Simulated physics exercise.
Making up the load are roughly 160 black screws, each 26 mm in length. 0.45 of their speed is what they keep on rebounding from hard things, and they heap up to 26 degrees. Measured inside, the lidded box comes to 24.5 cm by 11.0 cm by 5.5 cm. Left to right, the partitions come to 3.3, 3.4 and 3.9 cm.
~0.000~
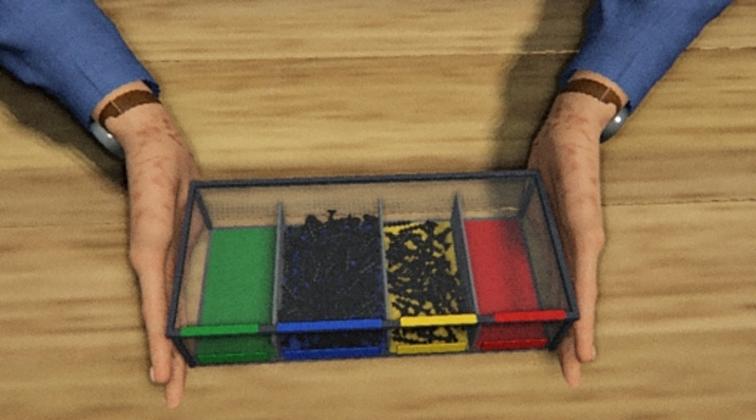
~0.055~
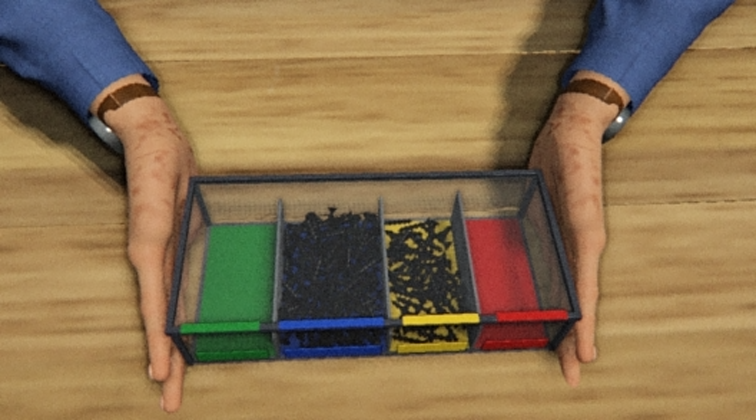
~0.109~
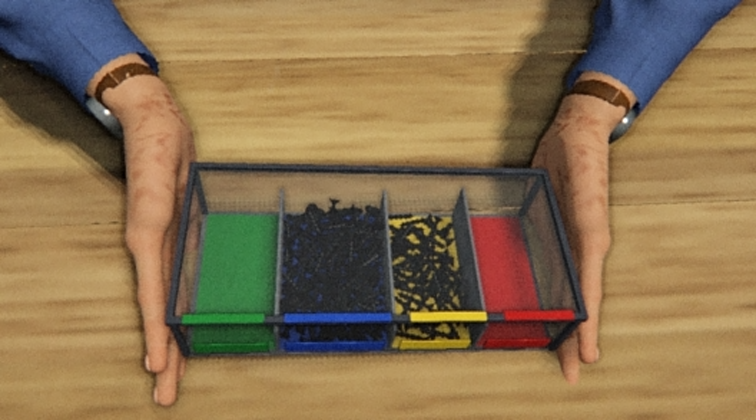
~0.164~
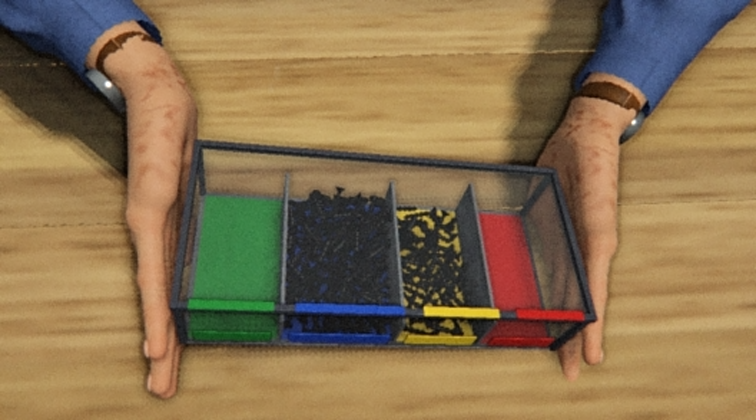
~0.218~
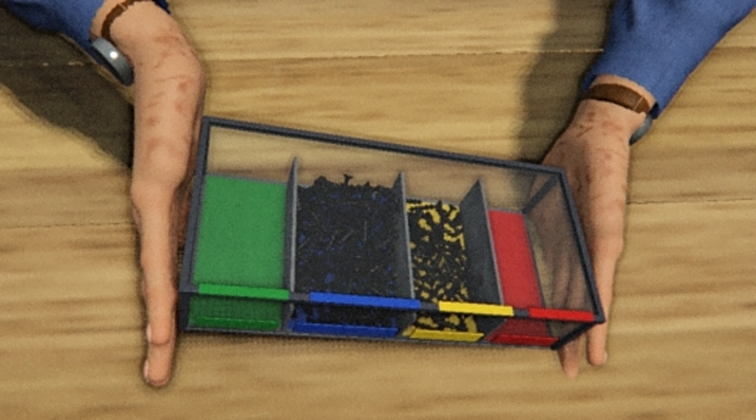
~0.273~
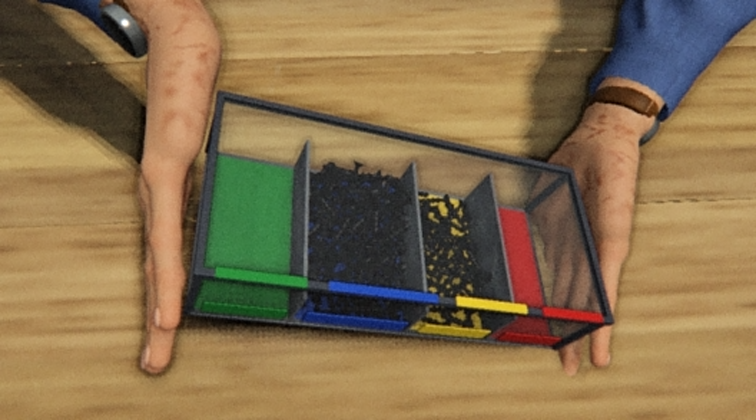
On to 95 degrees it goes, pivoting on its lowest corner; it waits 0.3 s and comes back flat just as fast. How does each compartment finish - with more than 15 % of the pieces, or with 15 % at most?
Red: More than 15 %, blue: More than 15 %, green: At most 15 %, yellow: More than 15 %.
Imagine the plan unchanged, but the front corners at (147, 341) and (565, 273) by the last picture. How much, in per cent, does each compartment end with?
The compartments end with red 0 per cent, blue 40 per cent, green 55 per cent and yellow 5 per cent.
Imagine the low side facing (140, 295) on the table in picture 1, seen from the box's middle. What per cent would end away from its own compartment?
About 55 per cent.
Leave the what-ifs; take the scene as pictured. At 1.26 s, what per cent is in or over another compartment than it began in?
Roughly 35 in a hundred.
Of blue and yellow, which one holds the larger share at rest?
Fuller: Yellow.
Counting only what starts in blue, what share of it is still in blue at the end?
I'd put it at roughly 30 per cent.
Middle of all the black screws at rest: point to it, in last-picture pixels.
Near (451, 294).
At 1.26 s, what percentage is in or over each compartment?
In per cent: Red 15, blue 40, green 0, yellow 45.
After 1.26 s, tilt 95 degrees; red 15 %, blue 40 %, yellow 45 %.
Then, at 1.91 s, tilt 49 degrees; red 35 %, blue 20 %, yellow 45 %.
Then, at 2.61 s, tilt 0 degrees; red 35 %, blue 20 %, yellow 40 %.
In the end, at 3.1 s, red 35 %, blue 20 %, green 0 %, yellow 40 %.
